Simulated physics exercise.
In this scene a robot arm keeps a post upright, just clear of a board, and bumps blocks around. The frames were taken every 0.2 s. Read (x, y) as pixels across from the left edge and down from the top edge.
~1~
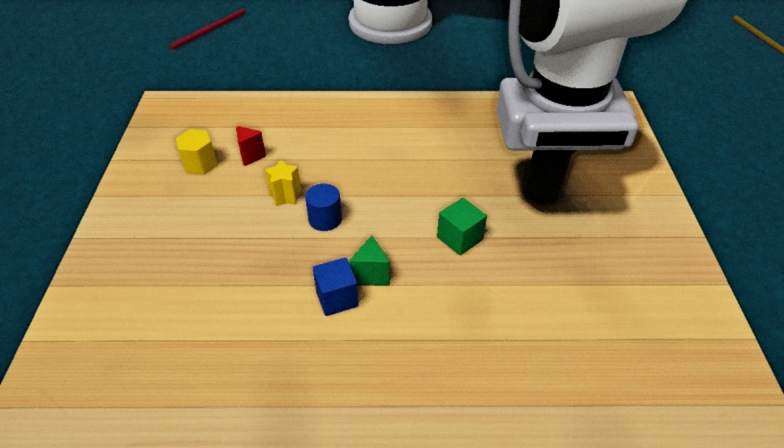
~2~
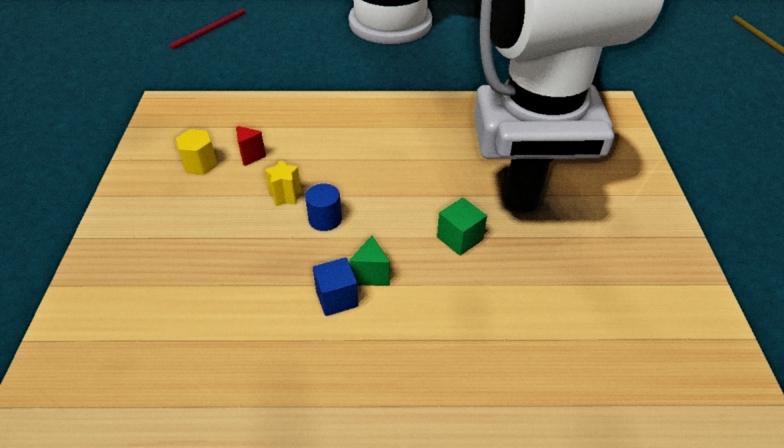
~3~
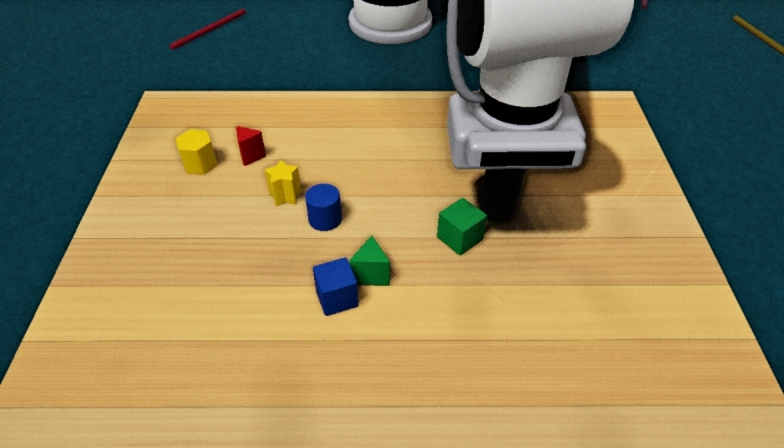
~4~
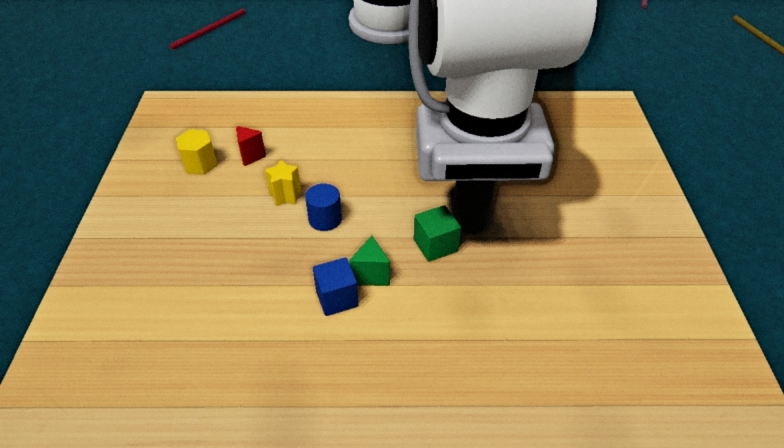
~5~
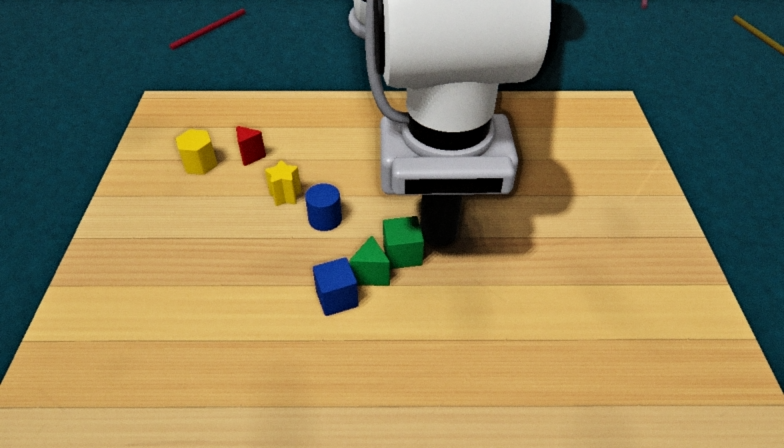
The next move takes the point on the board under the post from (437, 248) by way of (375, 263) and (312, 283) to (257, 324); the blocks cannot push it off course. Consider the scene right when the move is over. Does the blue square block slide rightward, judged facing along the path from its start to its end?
No, it doesn't check out.
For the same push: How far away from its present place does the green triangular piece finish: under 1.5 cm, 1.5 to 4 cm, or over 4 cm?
The block shifts more than 4 cm.
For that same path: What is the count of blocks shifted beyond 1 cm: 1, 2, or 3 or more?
I'd say three or more blocks get shifted by more than about 1 cm.
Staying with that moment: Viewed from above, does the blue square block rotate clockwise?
The answer is no.
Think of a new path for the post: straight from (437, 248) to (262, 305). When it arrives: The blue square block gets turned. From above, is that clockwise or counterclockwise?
Seen from above, counterclockwise.
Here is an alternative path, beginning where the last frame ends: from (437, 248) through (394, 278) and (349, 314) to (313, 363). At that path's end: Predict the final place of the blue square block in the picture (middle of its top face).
It is at (303, 286).
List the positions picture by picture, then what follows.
Post tip at (542, 192); block tops, blue circle at (322, 194); blue square block at (335, 274); green triangular piece at (370, 252); green square block at (463, 213), in the first frame.
Post at (521, 200); blocks unchanged, in the second frame.
Post at (498, 210); blocks unchanged, in the third frame.
Post at (470, 221); green square block at (438, 220), in the fourth frame.
Post at (438, 233); blue circle at (322, 194); blue square block at (335, 274); green triangular piece at (370, 252); green square block at (403, 230), in the fifth frame.
On the path given first. One third of the way, post at (374, 248); blue square block at (305, 291), turned 75° anticlockwise; green triangular piece at (308, 266); green square block at (336, 245).
Two thirds of the way, post at (308, 269); blue square block at (303, 293), turned 80° anticlockwise; green triangular piece at (257, 281), turned 55° anticlockwise; green square block at (268, 257), turned 20° clockwise.
At the end, post at (252, 309); blue circle in place; blue square block at (298, 306), turned 115° anticlockwise; green triangular piece at (215, 300), turned 35° clockwise; green square block at (248, 259), turned 45° clockwise.
